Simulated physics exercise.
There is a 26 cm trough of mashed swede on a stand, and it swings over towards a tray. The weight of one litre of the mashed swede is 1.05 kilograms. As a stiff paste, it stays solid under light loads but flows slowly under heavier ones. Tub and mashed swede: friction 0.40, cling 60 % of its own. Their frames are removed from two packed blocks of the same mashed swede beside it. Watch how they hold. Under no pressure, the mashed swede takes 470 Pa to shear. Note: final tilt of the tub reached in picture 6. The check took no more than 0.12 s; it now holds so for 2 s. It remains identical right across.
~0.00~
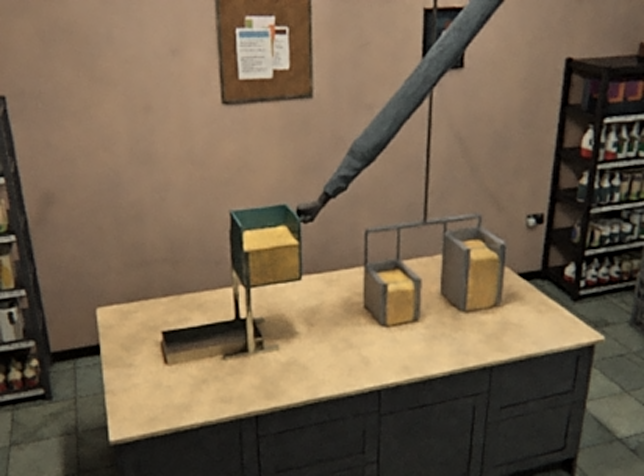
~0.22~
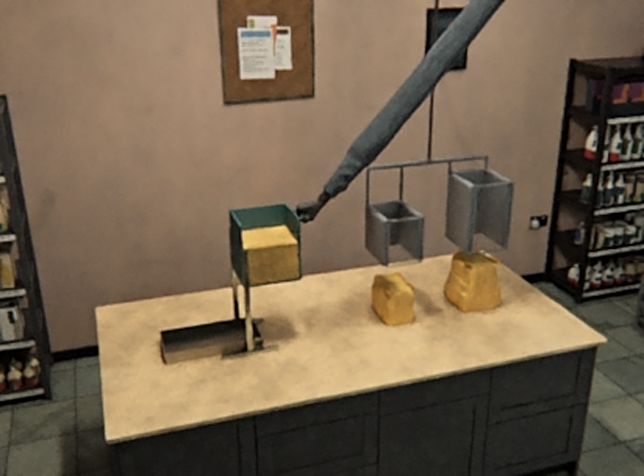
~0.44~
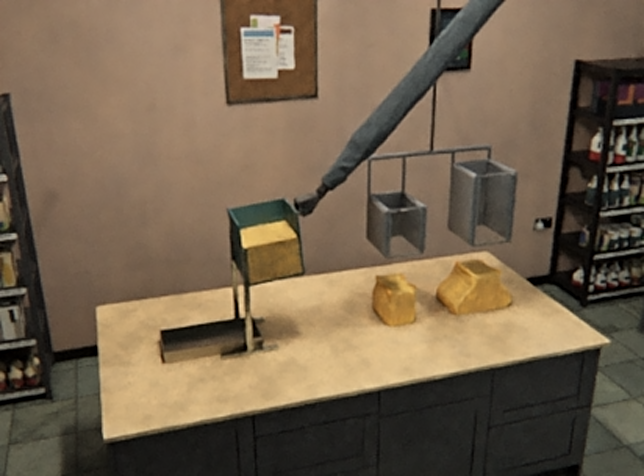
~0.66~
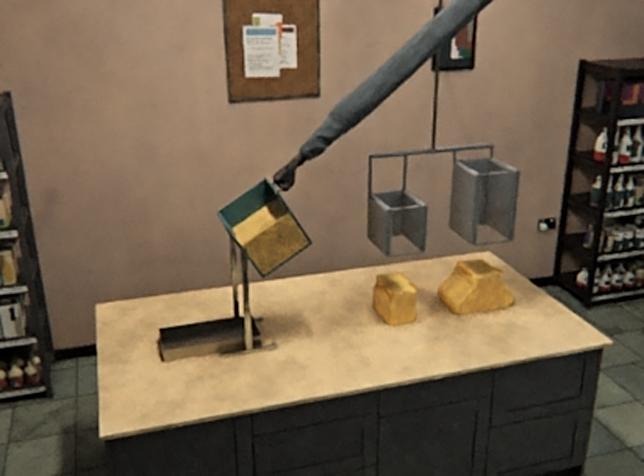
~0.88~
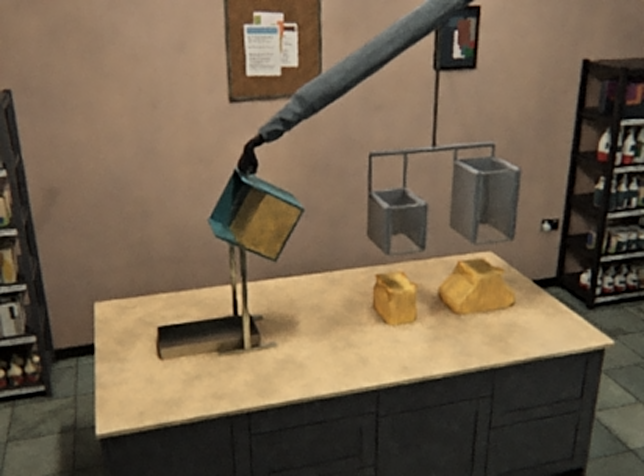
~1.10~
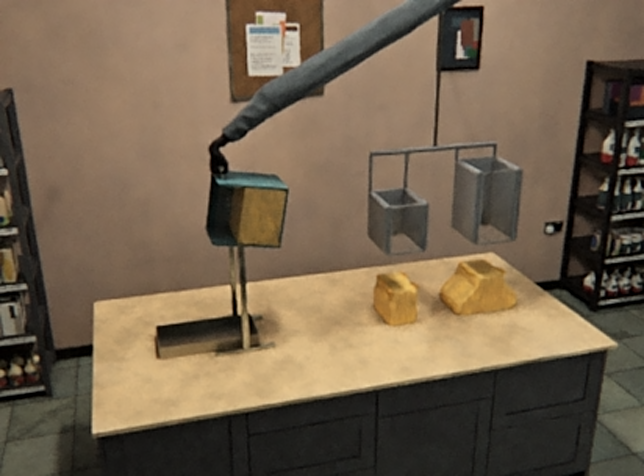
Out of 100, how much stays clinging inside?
100 %.
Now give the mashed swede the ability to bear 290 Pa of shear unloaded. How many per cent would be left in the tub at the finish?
90 %.
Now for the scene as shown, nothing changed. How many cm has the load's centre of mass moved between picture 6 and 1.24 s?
Looks like around 0 cm to me.
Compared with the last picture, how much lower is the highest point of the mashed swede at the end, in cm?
0 cm.
After 1.24 s, the tub is at 81 degrees and holds 100 %.
After 1.41 s, the tub is at 81 degrees and holds 100 %.
After 1.58 s, the tub is at 81 degrees and holds 100 %.
After 1.75 s, the tub is at 81 degrees and holds 100 %.
After 3.10 s, the tub is at 81 degrees and holds 100 %.
